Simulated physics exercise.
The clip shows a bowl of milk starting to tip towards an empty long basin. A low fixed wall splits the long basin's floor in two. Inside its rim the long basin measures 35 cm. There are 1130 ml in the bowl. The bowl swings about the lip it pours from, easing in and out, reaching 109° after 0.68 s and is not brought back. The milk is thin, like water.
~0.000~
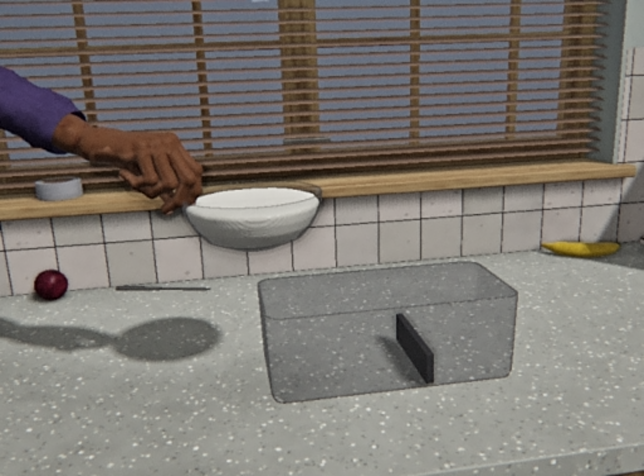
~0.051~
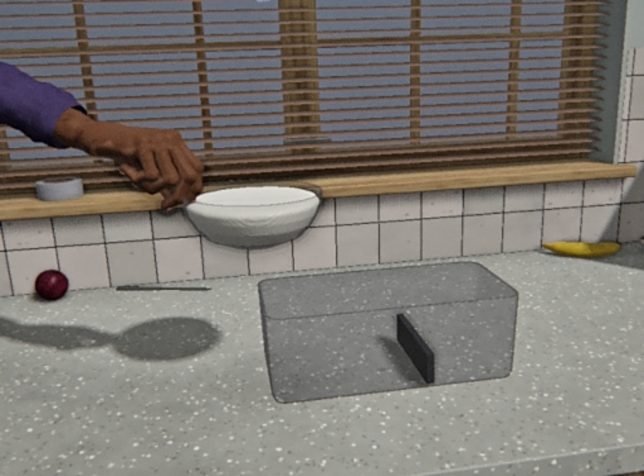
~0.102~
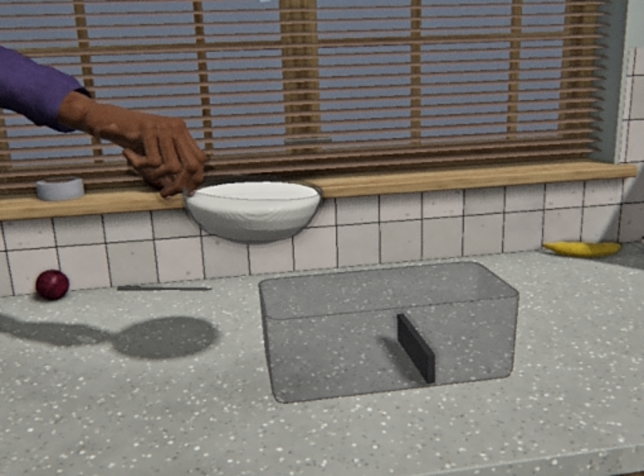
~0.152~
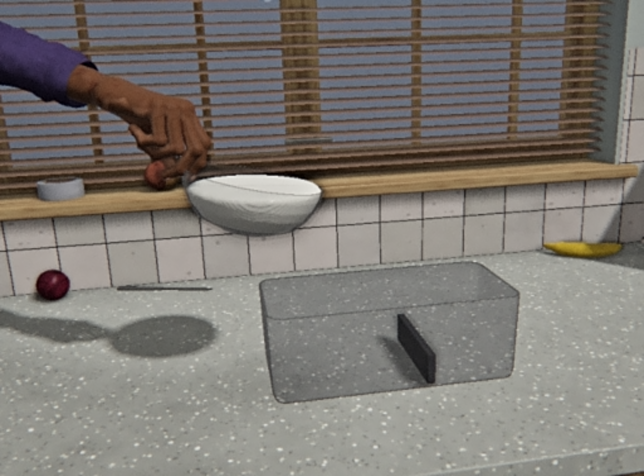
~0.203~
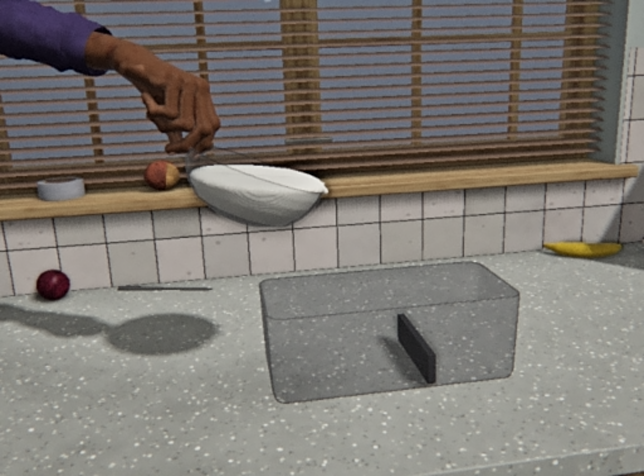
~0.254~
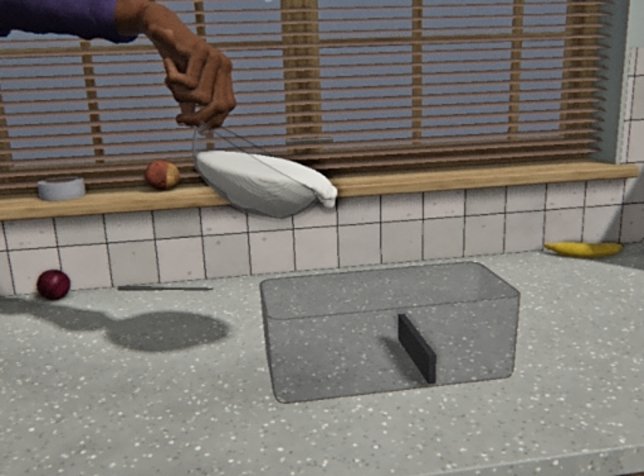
A hand tilting a white bowl of milk rightward above a counter, behind an empty clear basin with a dark upright divider.
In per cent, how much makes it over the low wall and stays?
About 48 per cent.
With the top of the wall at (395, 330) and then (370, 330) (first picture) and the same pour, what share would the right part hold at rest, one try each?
In turn about 60 and 70 per cent.
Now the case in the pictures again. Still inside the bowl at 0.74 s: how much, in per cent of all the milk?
About 0 per cent.
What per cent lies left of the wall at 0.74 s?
Near 22 in a hundred.
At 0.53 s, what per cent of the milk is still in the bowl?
About 12 per cent.
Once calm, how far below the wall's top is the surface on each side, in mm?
Some 32 mm on the left and 18 mm on the right.
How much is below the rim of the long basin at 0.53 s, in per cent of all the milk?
Some 16 per cent.
By 0.53 s the tilt is 97° and 13 per cent is still to pour, 15 is left of the wall and 2 right of it.
By 0.74 s the tilt is 109° and 0 per cent is still to pour, 22 is left of the wall and 65 right of it.
By 0.95 s the tilt is 109° and 0 per cent is still to pour, 28 is left of the wall and 40 right of it.
By 1.18 s the tilt is 109° and 0 per cent is still to pour, 43 is left of the wall and 50 right of it.
At rest 45 per cent lies left of the wall, 48 right of it and 7 outside.
